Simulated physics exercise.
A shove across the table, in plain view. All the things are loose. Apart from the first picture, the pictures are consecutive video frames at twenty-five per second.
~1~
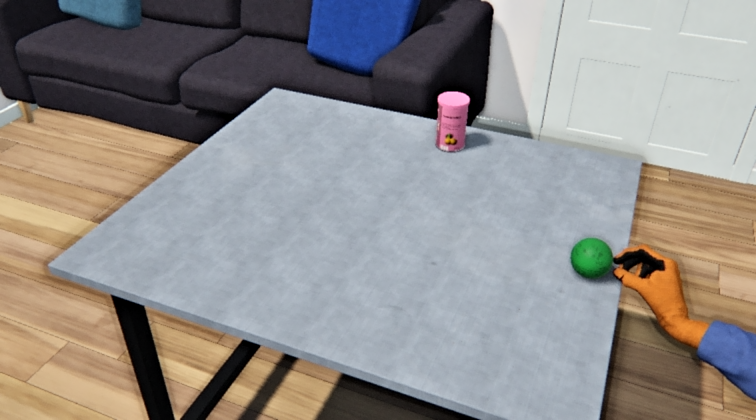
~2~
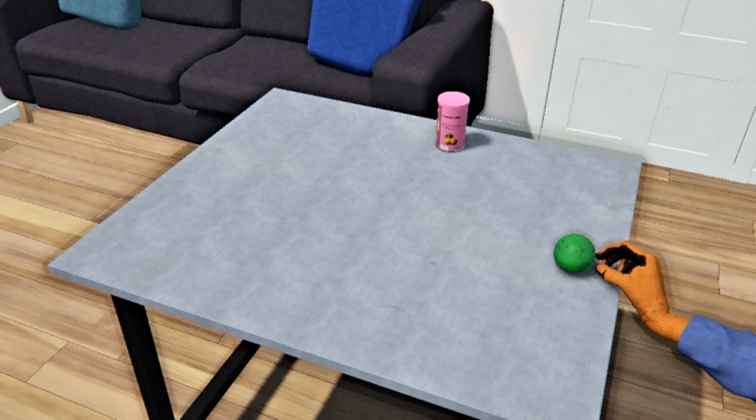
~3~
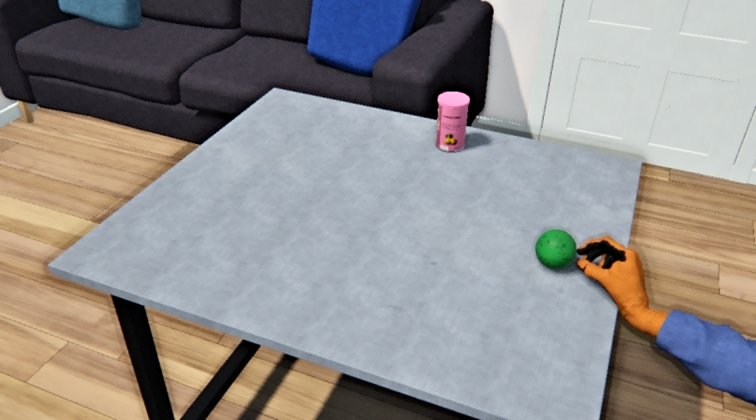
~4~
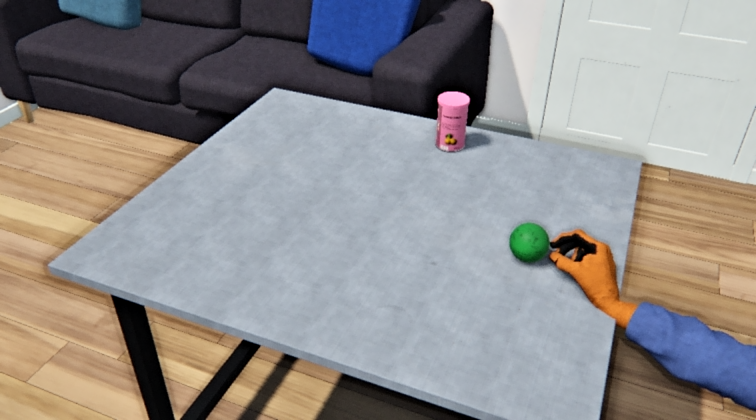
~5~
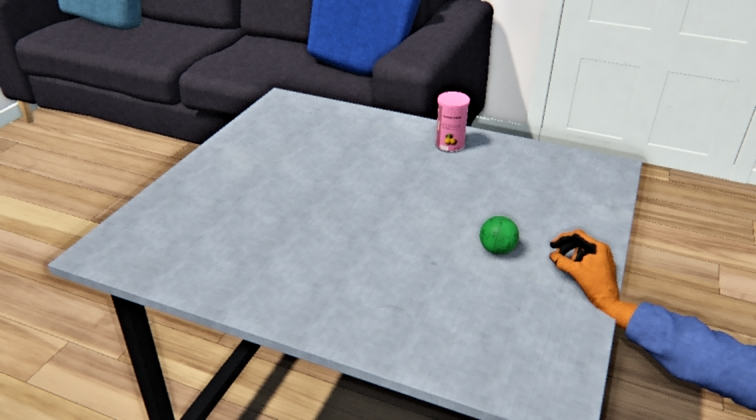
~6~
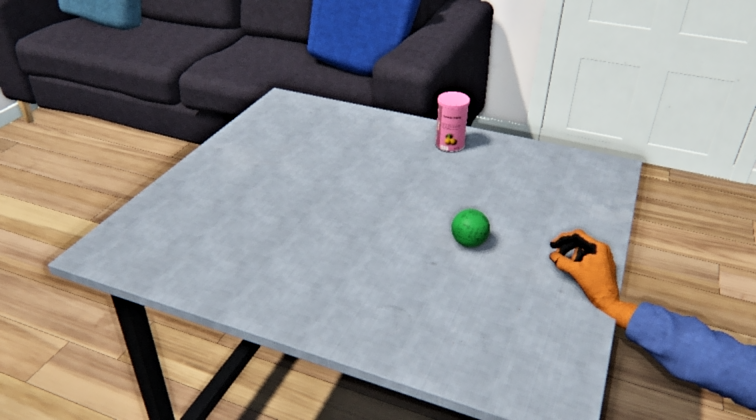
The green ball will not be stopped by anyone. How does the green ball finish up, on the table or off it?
It finishes off the table.
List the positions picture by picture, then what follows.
The first picture shows under the hand; green ball (592, 258).
The second picture shows under the hand; green ball (574, 254).
The third picture shows under the hand; green ball (556, 249).
The fourth picture shows green ball (529, 243).
The fifth picture shows green ball (499, 235) moved about its own width.
The sixth picture shows green ball (470, 228) moved about its own width.
Then, 0.20 s later than the last frame, green ball moved well along near (345, 197).
Then, 0.50 s later than the last frame, green ball moved well along near (199, 161).
Then, 0.70 s later than the last frame, green ball now off the table.
Then, 1.00 s later than the last frame, things are still on the move.
When it is over, off the table, green ball.
